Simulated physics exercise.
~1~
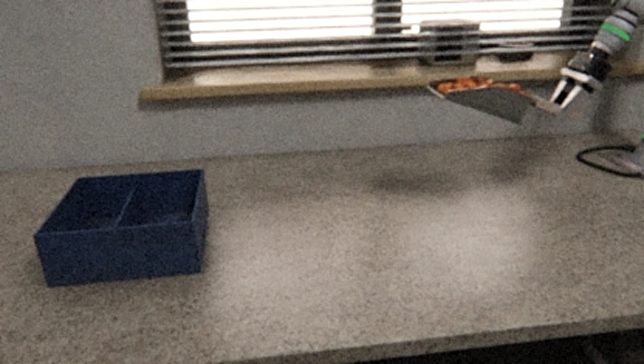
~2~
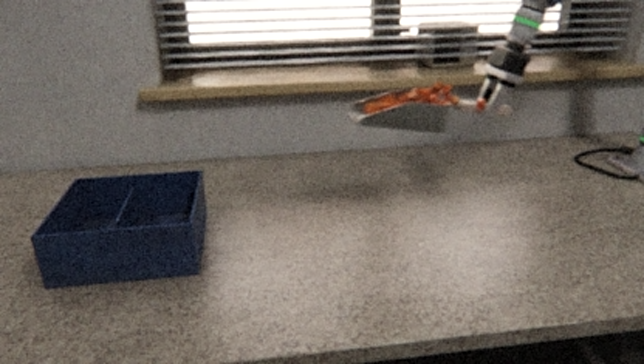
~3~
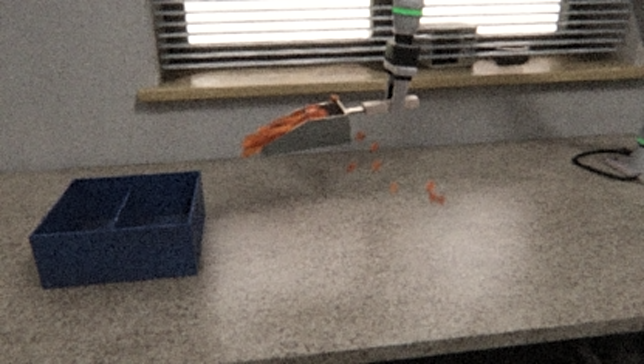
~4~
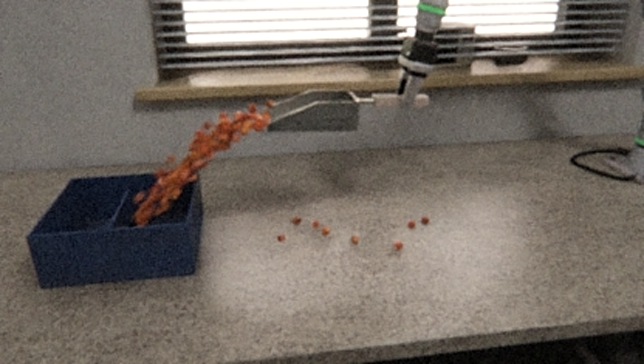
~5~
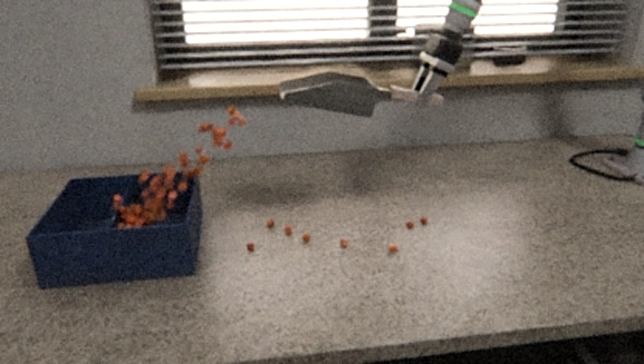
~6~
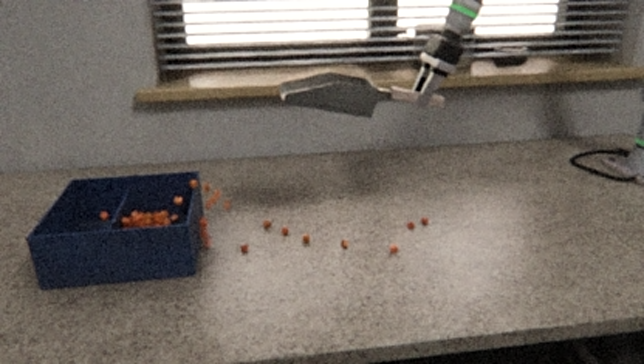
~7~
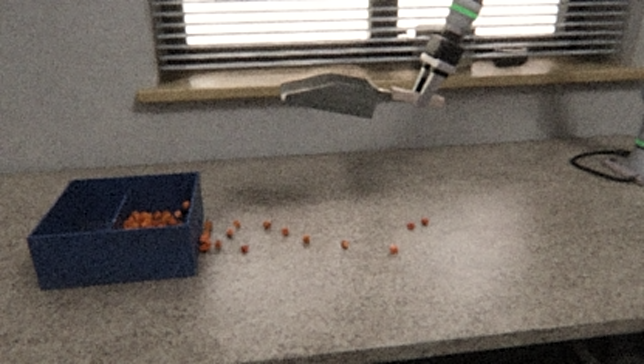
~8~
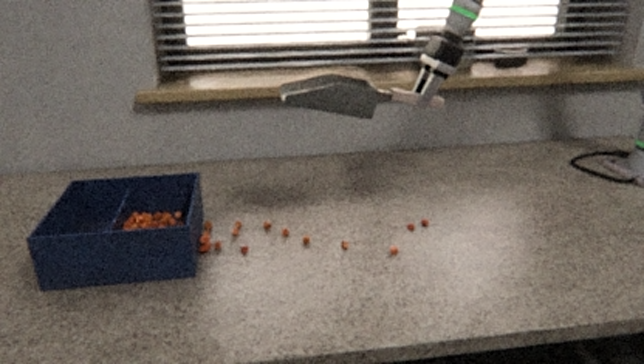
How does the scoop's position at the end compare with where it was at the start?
At the end the scoop is well to the left of where it started, closer to the blue bin and still held above the table at about the same height.
A scoop heaped with orange-red vegetable dice, held by a robot arm, swings left and tips, flinging its load toward a divided blue bin before drawing back slightly. Most pieces settle in the bin's right-hand part, while others lie scattered on the table and the empty scoop hangs still.
